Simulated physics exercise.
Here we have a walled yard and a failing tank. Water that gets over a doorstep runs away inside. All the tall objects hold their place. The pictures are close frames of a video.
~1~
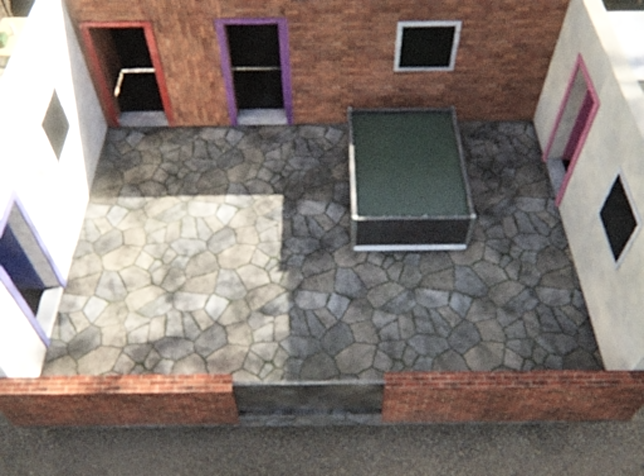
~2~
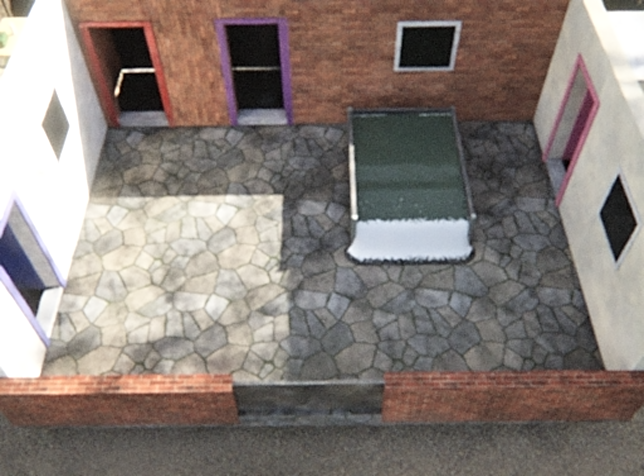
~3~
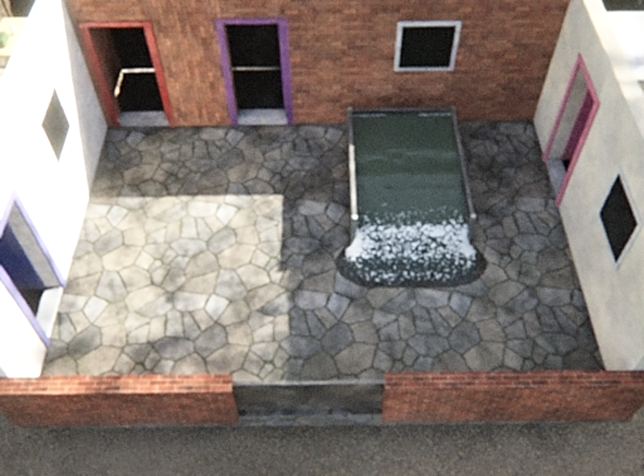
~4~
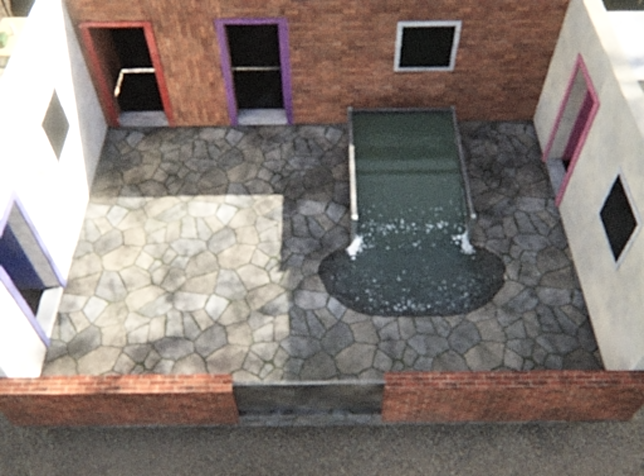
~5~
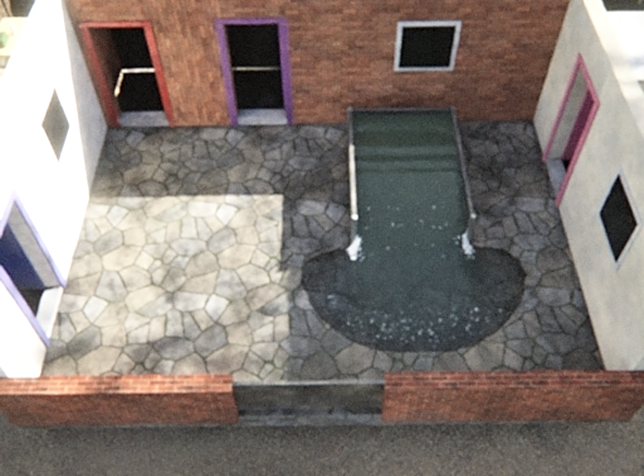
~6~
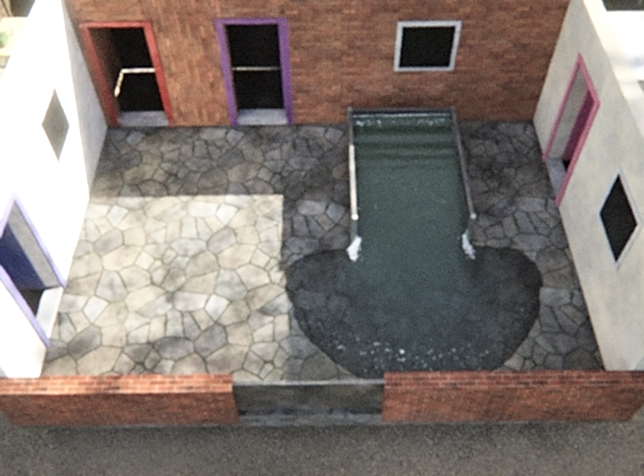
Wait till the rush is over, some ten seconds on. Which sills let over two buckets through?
In the end: The purple door admits no more than that; the red door admits no more than that; the pink door admits no more than that; the blue door lets in a lot.
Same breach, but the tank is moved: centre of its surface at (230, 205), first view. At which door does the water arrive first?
That is the blue-painted one.
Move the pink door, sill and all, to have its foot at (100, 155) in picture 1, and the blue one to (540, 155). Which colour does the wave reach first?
First comes the blue one.
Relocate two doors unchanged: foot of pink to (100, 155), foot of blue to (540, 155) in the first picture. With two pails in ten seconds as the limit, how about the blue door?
Then: The blue one lets more in.
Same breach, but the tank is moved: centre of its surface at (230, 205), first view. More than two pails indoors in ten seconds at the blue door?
My reading: Blue door goes over.
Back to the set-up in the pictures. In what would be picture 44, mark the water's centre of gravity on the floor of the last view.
I would point to (350, 264).
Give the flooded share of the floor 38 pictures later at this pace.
Near 80 in a hundred.
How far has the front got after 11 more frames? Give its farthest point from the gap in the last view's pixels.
Near (126, 400).
A moment on, water covers 25 % of the floor; the purple door not reached, the red door not reached, the pink door not reached, the blue door not reached.
Next, water covers 30 % of the floor; the purple door not reached, the red door not reached, the pink door not reached, the blue door not reached.
Then, water covers 50 % of the floor; the purple door not reached, the red door not reached, the pink door wet at the sill, nothing in, the blue door under two buckets in.
Later, water covers 80 % of the floor; the purple door not reached, the red door wet at the sill, nothing in, the pink door wet at the sill, nothing in, the blue door far over two buckets in.
In the end, water covers 95 % of the floor; the purple door wet at the sill, nothing in, the red door wet at the sill, nothing in, the pink door under two buckets in, the blue door far over two buckets in.
